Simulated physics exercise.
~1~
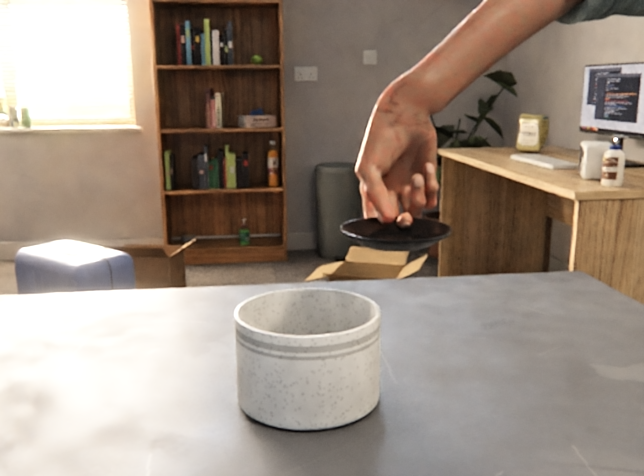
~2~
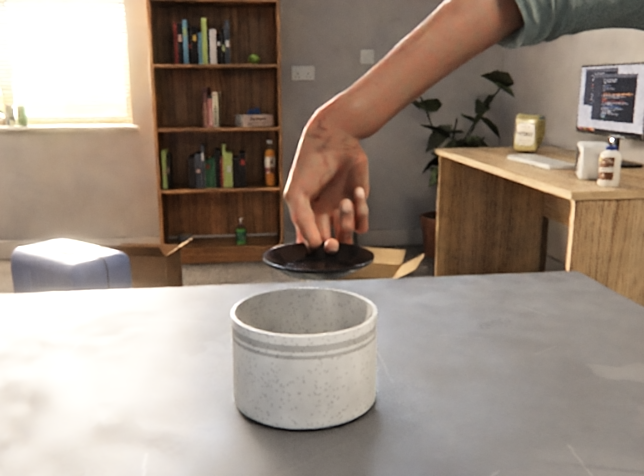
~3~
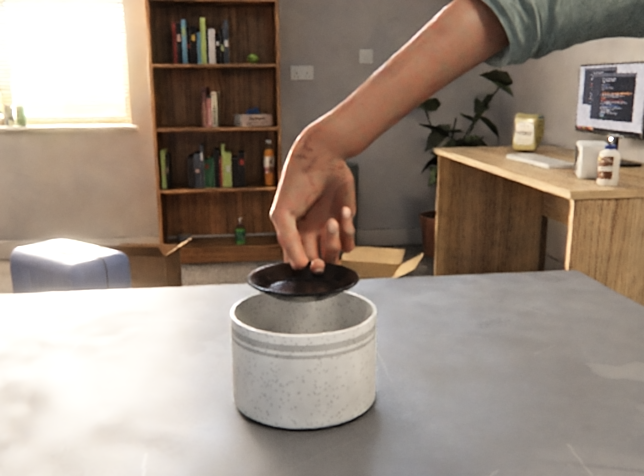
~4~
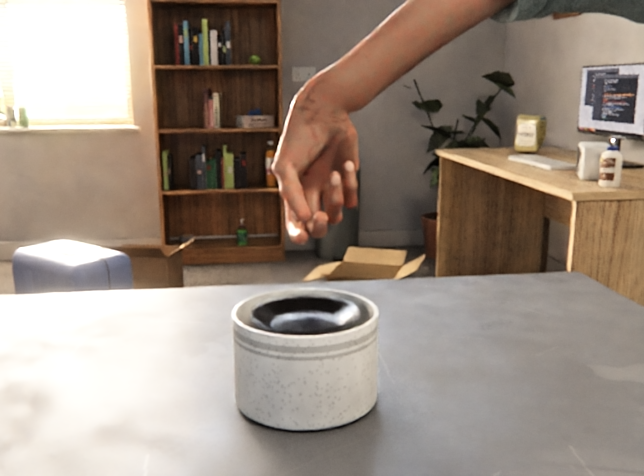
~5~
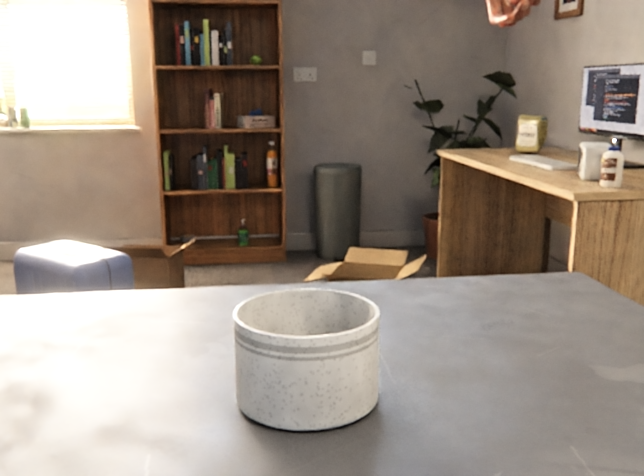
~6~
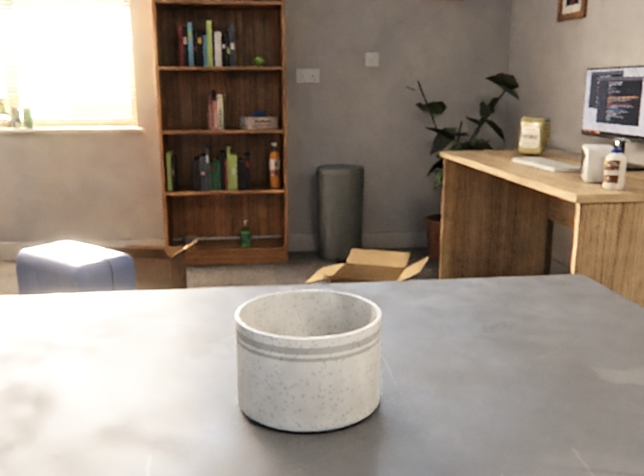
A hand held a black saucer above an open speckled pot on a table, moved it left and lowered it, then let go and drew back. The saucer slipped past the rim and dropped inside, out of sight, leaving just the pot.
